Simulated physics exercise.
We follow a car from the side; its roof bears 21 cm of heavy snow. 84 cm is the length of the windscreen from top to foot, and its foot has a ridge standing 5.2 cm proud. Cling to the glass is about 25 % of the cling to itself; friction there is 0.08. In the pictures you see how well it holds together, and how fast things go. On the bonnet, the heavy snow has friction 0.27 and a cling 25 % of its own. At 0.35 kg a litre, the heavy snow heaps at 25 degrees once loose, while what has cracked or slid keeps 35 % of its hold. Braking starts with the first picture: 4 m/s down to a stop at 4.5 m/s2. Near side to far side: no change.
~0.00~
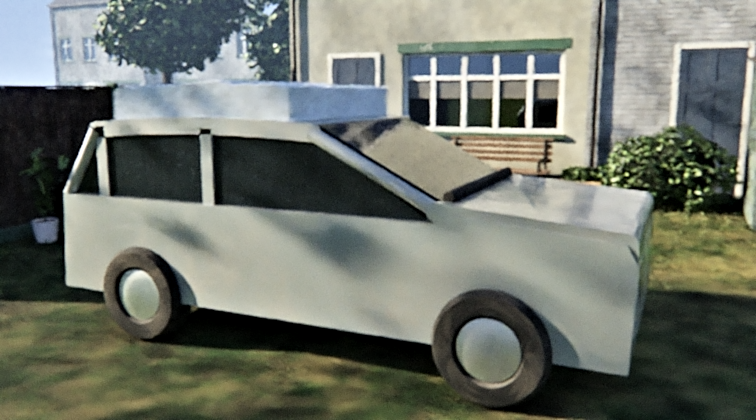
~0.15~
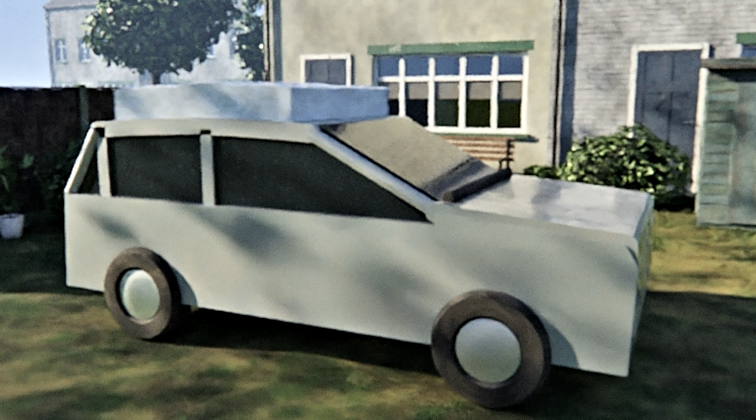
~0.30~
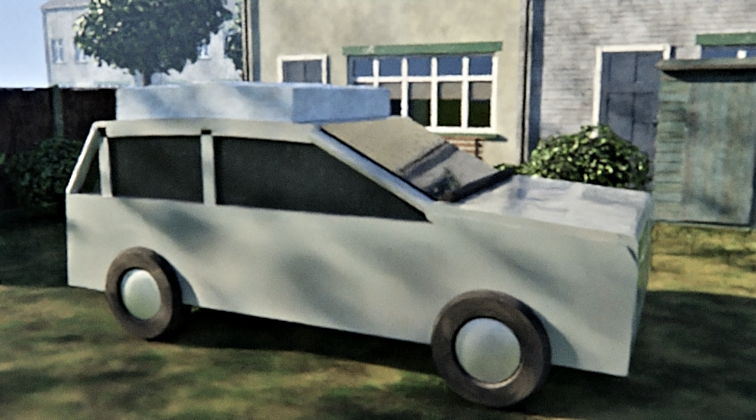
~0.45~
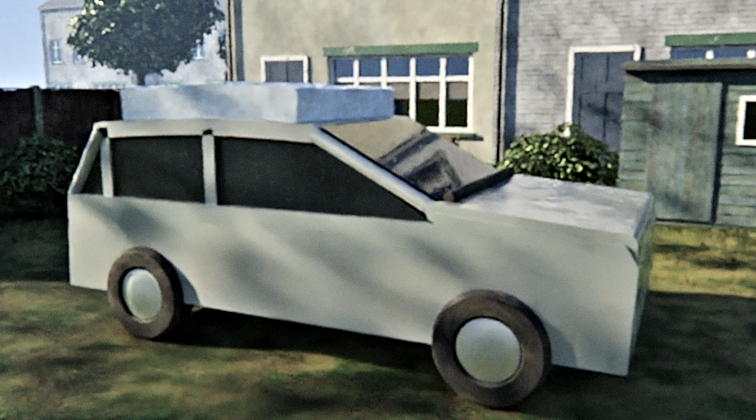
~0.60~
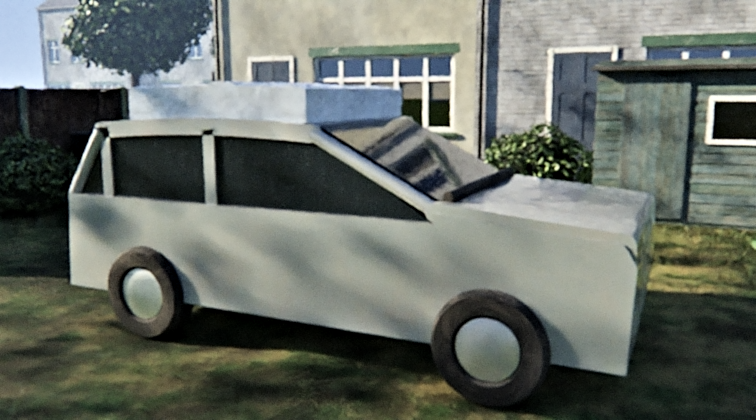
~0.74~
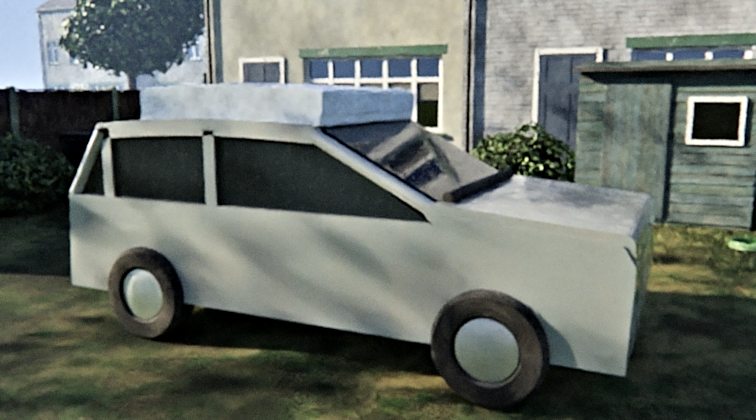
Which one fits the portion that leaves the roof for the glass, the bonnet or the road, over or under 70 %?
The one that fits is under.
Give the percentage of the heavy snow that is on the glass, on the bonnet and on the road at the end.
In the end some 25 percent lies on the glass, 25 percent on the bonnet, and 6 percent on the road.
After 1.11 s, 67 % of the snow is on the roof, 33 % on the glass, none on the bonnet and none has gone off the nose.
After 1.53 s, 45 % of the snow is on the roof, 34 % on the glass, 20 % on the bonnet and none has gone off the nose.
After 1.96 s, 45 % of the snow is on the roof, 25 % on the glass, 27 % on the bonnet and 3 % has gone off the nose.
After 2.39 s, 45 % of the snow is on the roof, 23 % on the glass, 26 % on the bonnet and 6 % has gone off the nose.
After 2.70 s, at the end, 45 % of the snow is on the roof, 23 % on the glass, 26 % on the bonnet and 6 % has gone off the nose.
